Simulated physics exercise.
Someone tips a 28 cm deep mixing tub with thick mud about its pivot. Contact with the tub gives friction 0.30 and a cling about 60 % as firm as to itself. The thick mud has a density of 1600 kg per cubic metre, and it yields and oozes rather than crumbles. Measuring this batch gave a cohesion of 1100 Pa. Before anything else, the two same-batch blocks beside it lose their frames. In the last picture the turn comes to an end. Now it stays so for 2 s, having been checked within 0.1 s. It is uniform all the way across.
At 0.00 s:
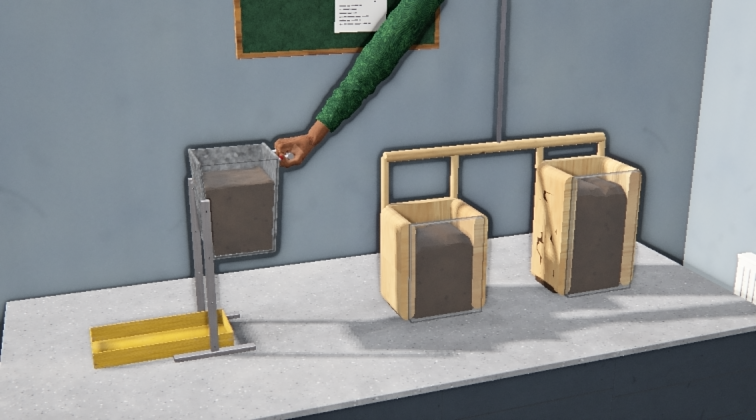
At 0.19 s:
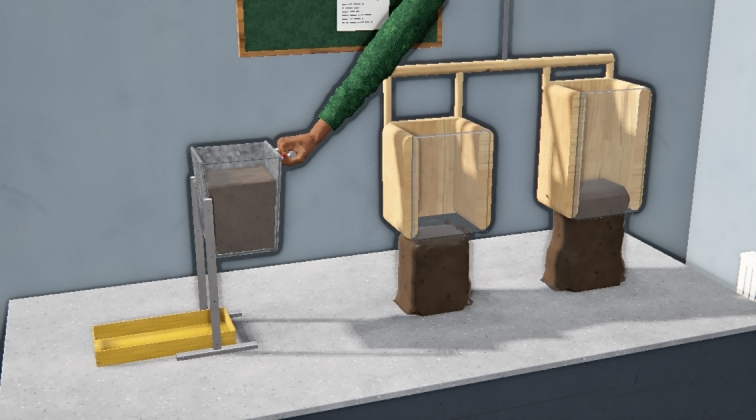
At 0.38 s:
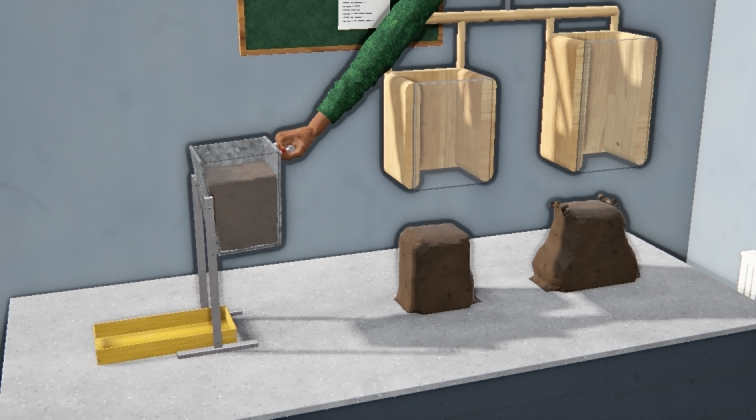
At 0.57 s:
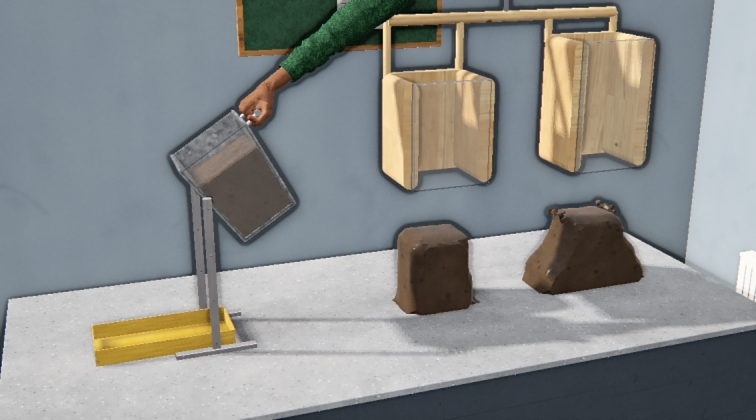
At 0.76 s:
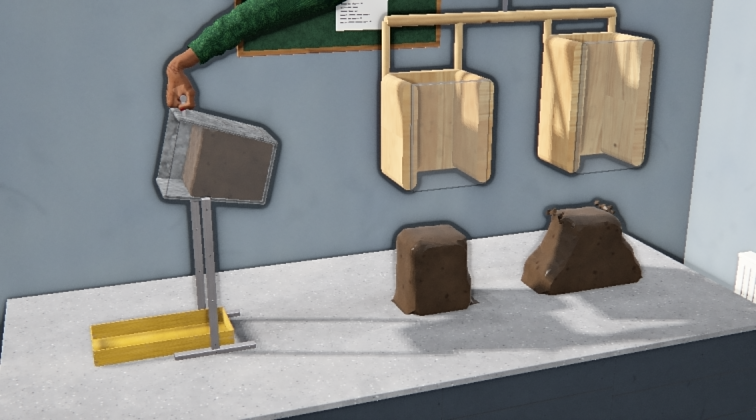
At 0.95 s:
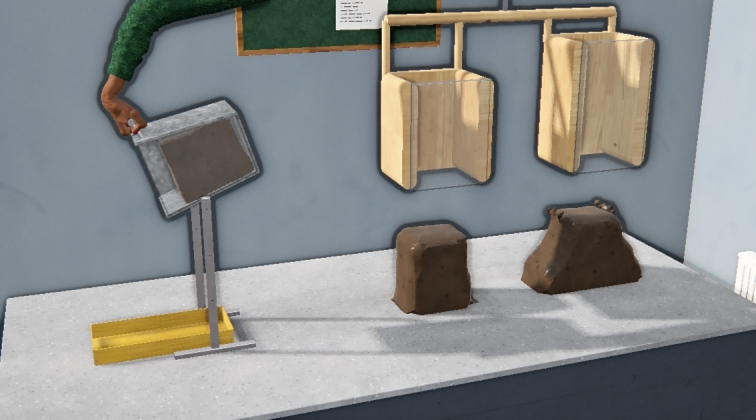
On a pale grey bench against a blue-grey wall, wooden casings lift off two brown mud blocks; the left block keeps its boxy shape while the right one slumps and spreads. Then a green-sleeved arm turns the clear tub of mud on its stand leftward, past its side, above a yellow tray.
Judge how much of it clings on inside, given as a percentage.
Something like 0 % clings on inside.
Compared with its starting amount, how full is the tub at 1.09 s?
I'd put it close to 100 %.
By 1.09 s, the tub is at 108 degrees and holds 100 %.
By 1.26 s, the tub is at 108 degrees and holds 79 %.
By 1.43 s, the tub is at 108 degrees and holds 32 %.
By 1.60 s, the tub is at 108 degrees and holds 0 %.
By 2.95 s, at the end, the tub is at 108 degrees and holds 0 %.
